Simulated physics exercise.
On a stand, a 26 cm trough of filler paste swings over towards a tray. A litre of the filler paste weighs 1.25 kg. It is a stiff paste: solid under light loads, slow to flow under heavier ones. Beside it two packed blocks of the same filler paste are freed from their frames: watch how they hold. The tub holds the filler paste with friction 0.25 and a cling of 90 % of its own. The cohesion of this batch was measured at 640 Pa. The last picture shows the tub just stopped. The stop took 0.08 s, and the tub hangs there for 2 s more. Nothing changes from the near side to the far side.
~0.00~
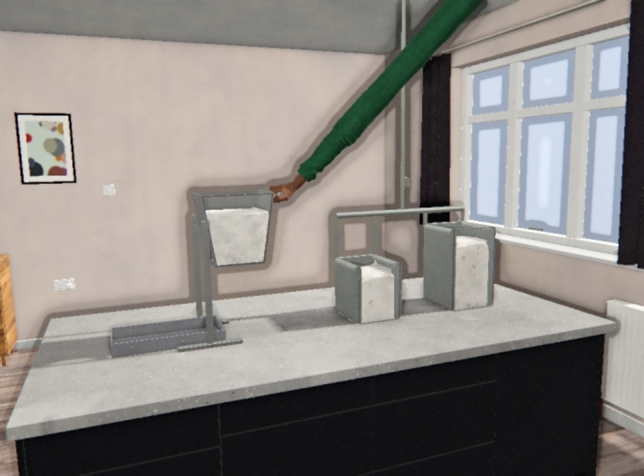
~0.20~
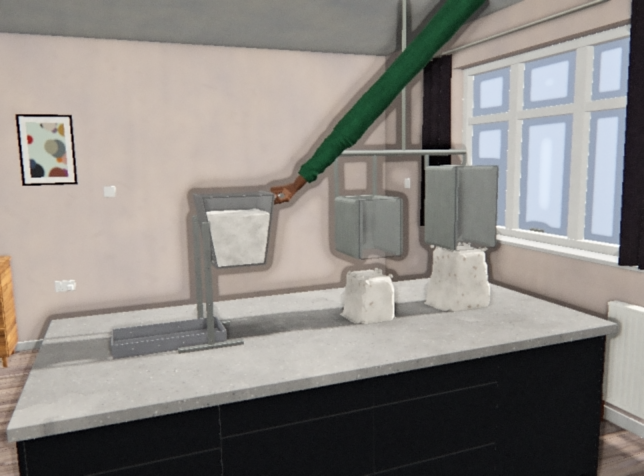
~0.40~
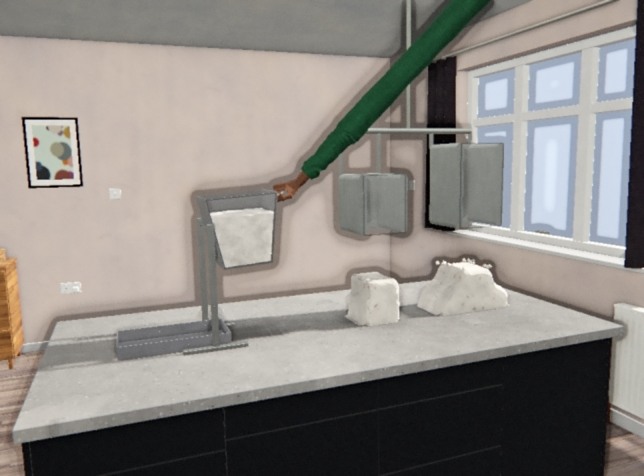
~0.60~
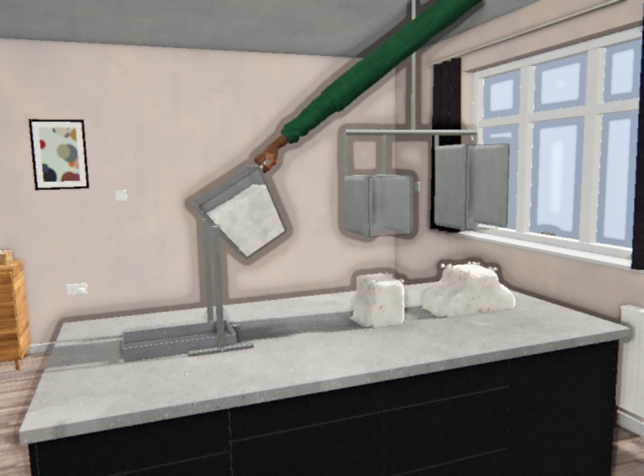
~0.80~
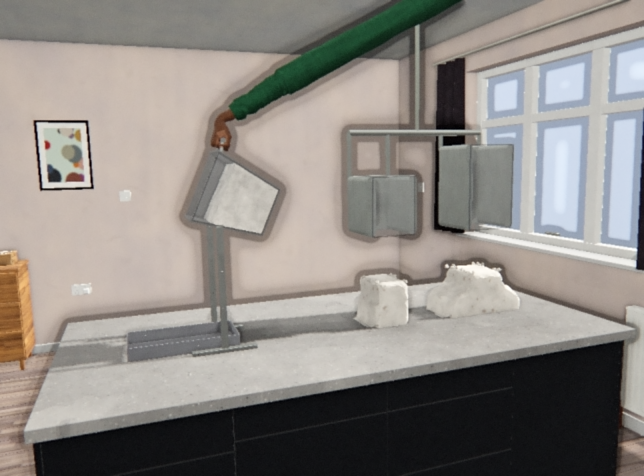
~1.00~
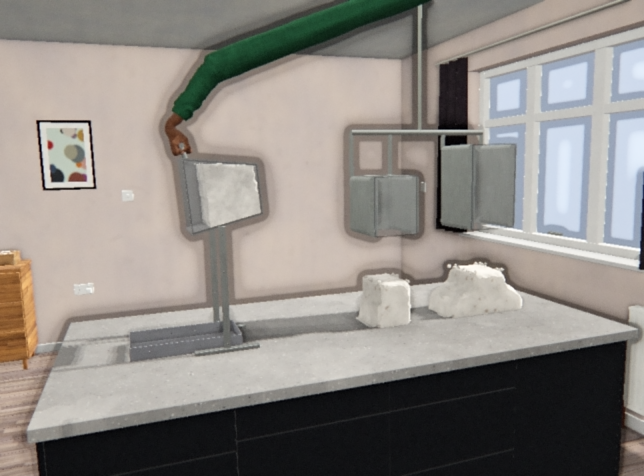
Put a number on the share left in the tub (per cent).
It comes to some 59 %.
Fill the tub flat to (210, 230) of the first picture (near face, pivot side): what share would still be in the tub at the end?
It would be near 100 %.
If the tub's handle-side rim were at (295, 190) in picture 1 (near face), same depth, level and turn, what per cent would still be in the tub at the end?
It would be near 35 %.
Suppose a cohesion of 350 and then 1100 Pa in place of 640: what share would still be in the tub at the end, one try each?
In turn about 35 %, 100 %.
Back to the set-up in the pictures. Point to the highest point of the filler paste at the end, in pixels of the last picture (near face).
Near (243, 195).
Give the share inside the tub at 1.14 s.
About 100 %.
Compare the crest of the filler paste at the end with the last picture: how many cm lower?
About 11 cm.
By 1.14 s, the tub is at 94 degrees and holds 100 %.
By 1.31 s, the tub is at 94 degrees and holds 92 %.
By 1.48 s, the tub is at 94 degrees and holds 70 %.
By 1.65 s, the tub is at 94 degrees and holds 60 %.
By 3.00 s, at the end, the tub is at 94 degrees and holds 59 %.
